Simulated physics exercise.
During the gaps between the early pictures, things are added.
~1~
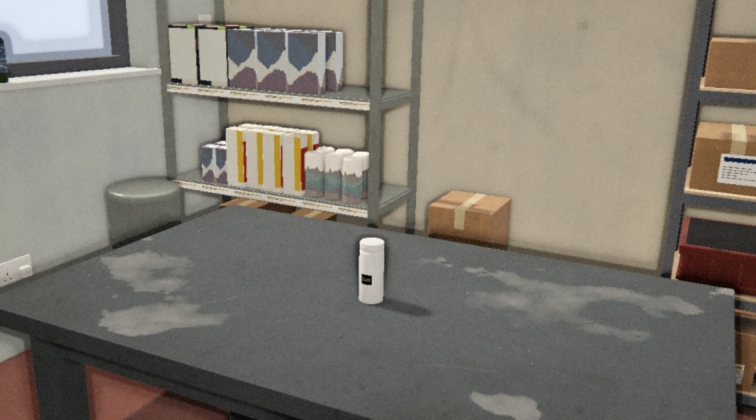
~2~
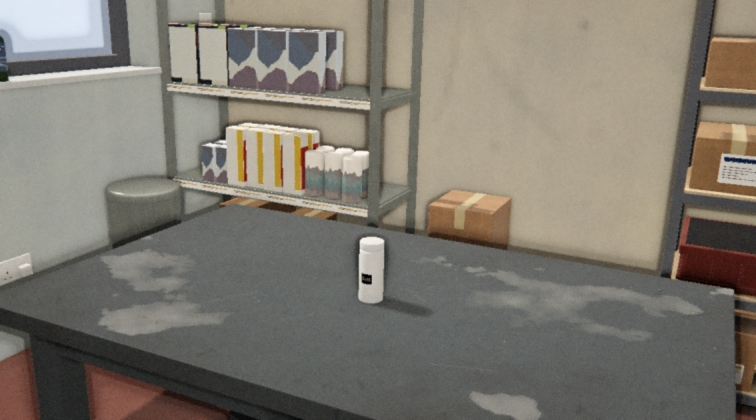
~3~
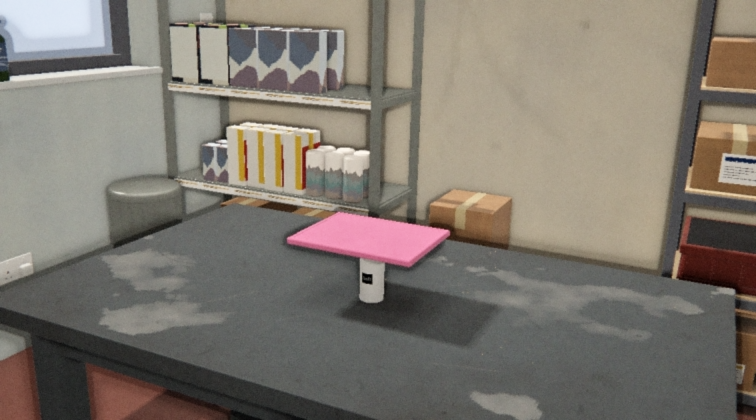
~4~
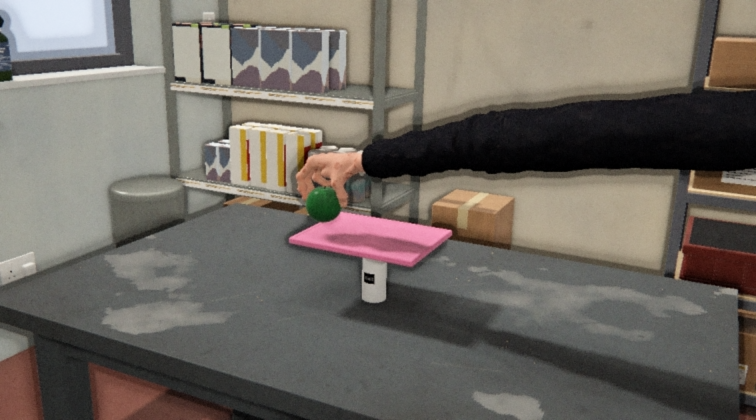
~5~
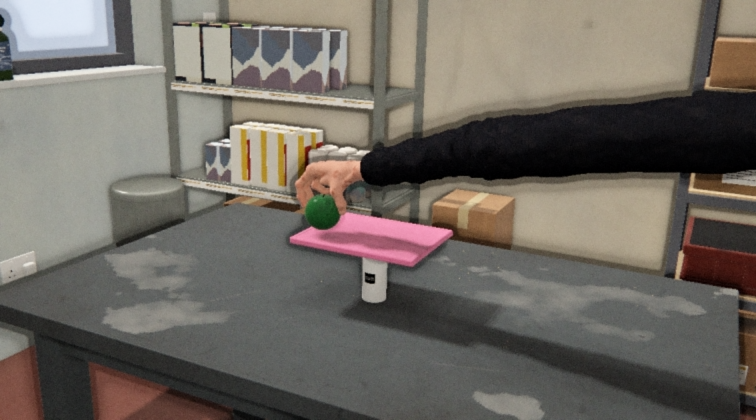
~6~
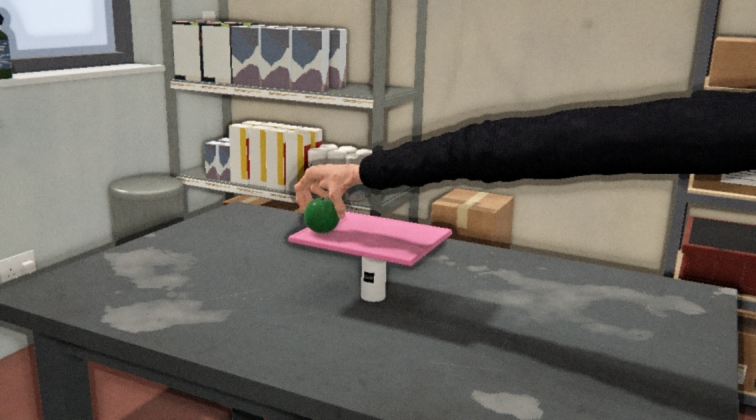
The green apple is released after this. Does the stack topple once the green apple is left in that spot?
Yes, it falters.
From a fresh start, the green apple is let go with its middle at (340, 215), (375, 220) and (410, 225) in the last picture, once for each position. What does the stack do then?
So, first go it comes down, second go it stays put, third go it comes down.
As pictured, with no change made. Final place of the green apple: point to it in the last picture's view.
End position in the final view: Approximately (287, 280).
Then, 0.30 s past the last view, green apple now fallen; pink lid rocked 53° from its first pose.
Then, 0.60 s past the last view, pink lid rocked 66° from its first pose; white shaker rocked 4° from its first pose.
Then, 0.90 s past the last view, pink lid now fallen; white shaker rocked 68° from its first pose.
Finally, fallen, white shaker, pink lid and green apple. Final places as the last picture's camera would see them, green apple near (287, 281). The stack gives way.
